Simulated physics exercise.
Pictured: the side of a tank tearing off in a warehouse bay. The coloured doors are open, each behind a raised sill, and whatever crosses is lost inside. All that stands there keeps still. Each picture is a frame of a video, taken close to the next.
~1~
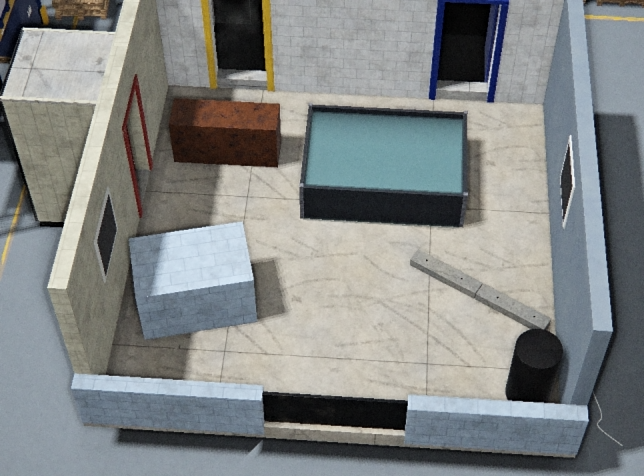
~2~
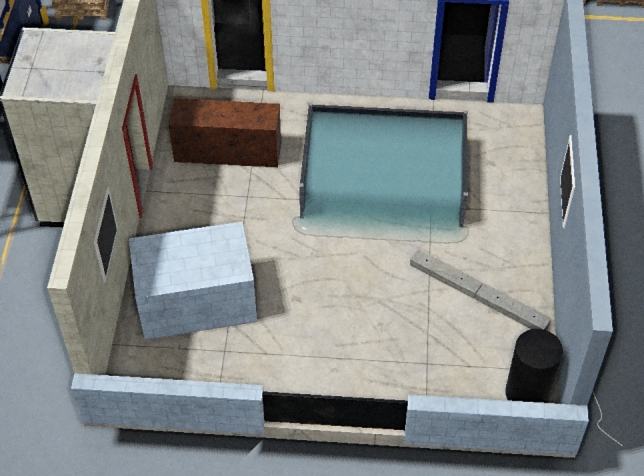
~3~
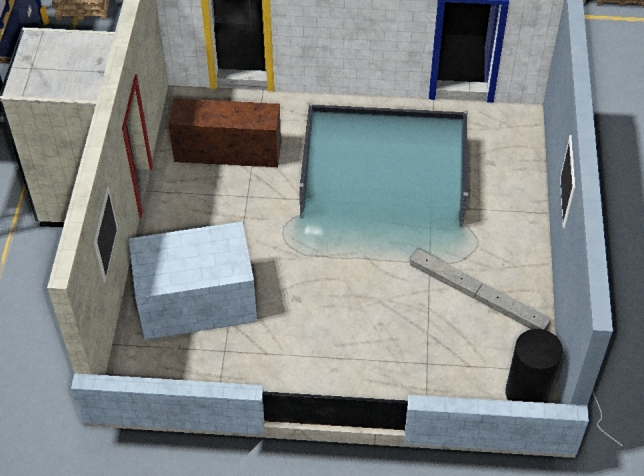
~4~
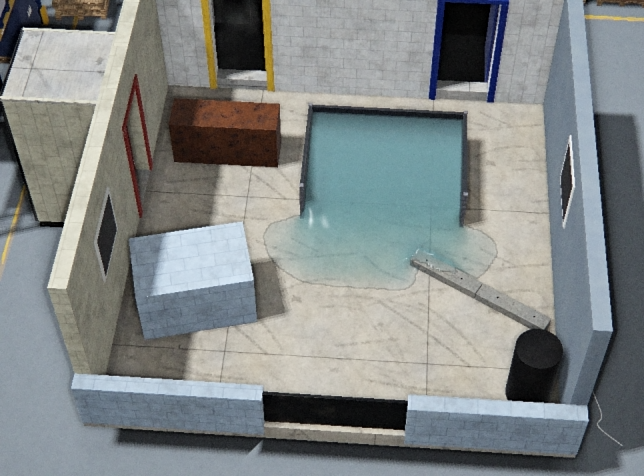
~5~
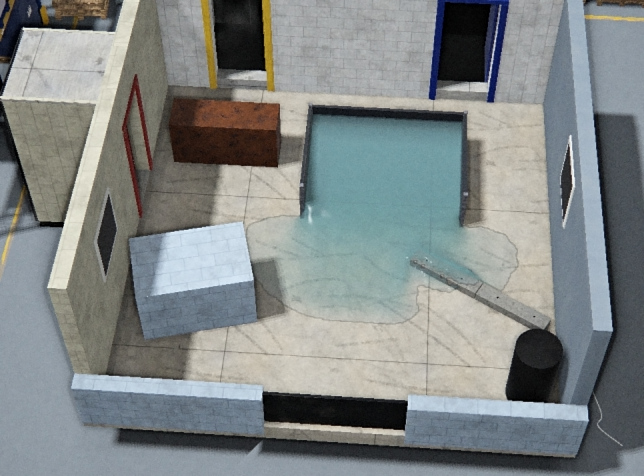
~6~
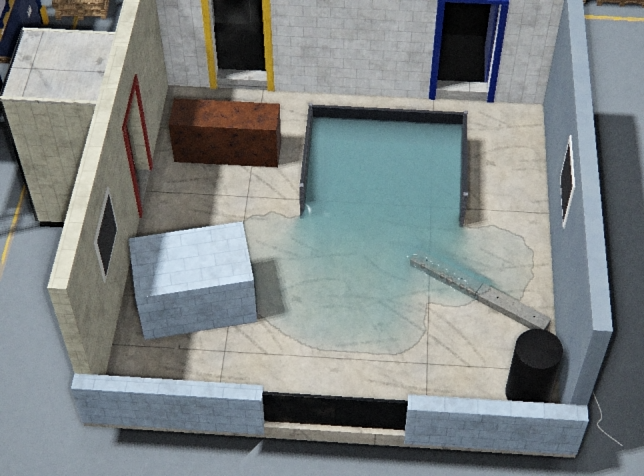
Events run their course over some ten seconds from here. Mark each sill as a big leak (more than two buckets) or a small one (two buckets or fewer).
Blue door: Small; red door: Big; yellow door: Small.
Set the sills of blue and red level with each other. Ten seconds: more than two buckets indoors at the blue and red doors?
Check - blue door: Spills past the limit; red door: Does not overflow.
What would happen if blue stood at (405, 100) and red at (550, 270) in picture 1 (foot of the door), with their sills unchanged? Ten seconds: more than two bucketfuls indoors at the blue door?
Lab note: Blue door falls short.
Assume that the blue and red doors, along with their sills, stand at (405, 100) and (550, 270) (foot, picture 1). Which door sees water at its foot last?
Result: The blue-painted one.
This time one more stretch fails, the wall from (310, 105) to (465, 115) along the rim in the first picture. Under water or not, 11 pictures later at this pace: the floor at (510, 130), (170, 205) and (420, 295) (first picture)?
The first spot is swamped, the second spared, the third spared.
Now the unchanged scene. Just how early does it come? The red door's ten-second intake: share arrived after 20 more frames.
Around 0 percent.
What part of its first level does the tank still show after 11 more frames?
Close to 26 %.
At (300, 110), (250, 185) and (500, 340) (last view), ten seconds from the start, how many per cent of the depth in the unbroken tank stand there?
Depths of roughly 10, 8 and 16 per cent.
A moment on, water covers 40 % of the floor; the blue door not reached, the red door not reached, the yellow door not reached.
Next, water covers 55 % of the floor; the blue door not reached, the red door not reached, the yellow door not reached.
Then, water covers 65 % of the floor; the blue door not reached, the red door not reached, the yellow door not reached.
Later, water covers 85 % of the floor; the blue door wet at the sill, nothing in, the red door under two buckets in, the yellow door not reached.
In the end, water covers 95 % of the floor; the blue door wet at the sill, nothing in, the red door over two buckets in, the yellow door wet at the sill, nothing in.
